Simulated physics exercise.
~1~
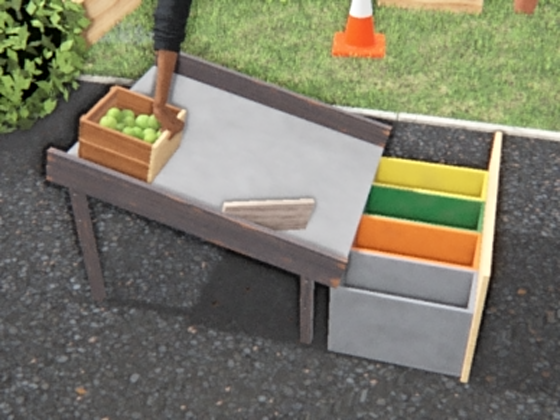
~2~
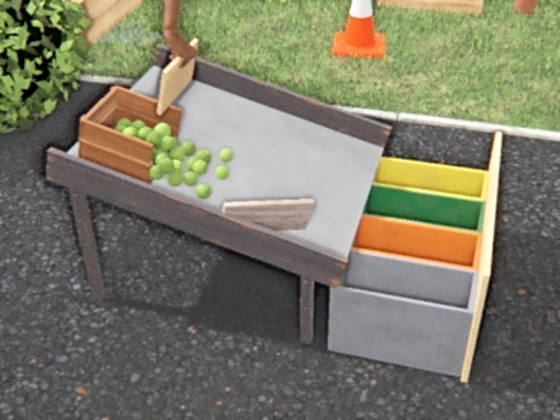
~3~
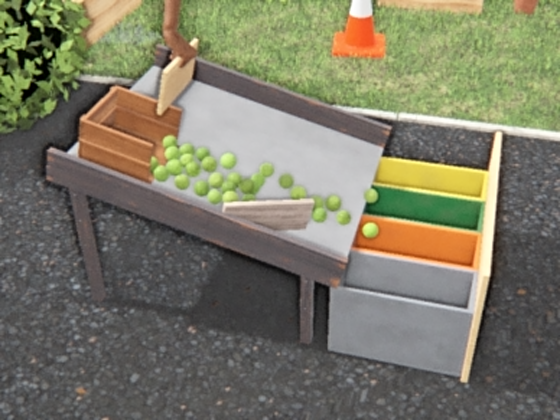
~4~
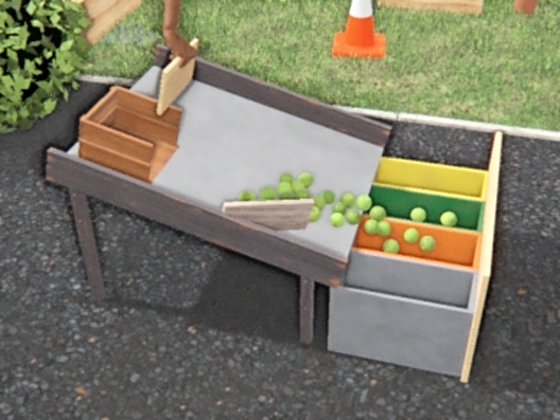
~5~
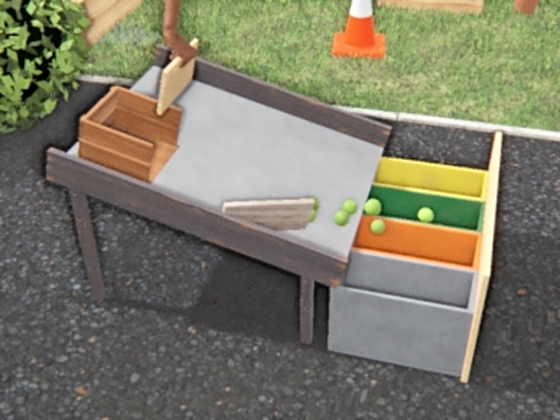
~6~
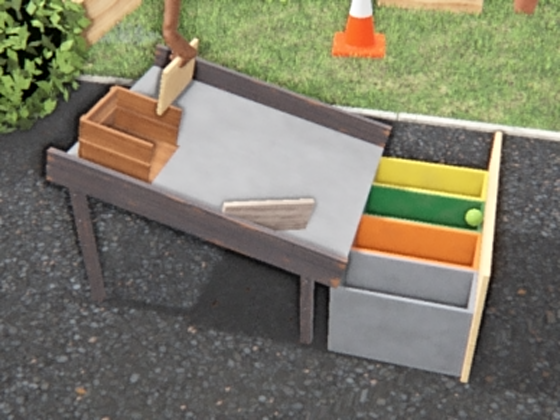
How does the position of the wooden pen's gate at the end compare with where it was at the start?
At the start the gate is down at the right side of the pen, closing in the green fruit. By the end it is held up by the hand, clear of the pen's open side and slightly to the right of where it began.
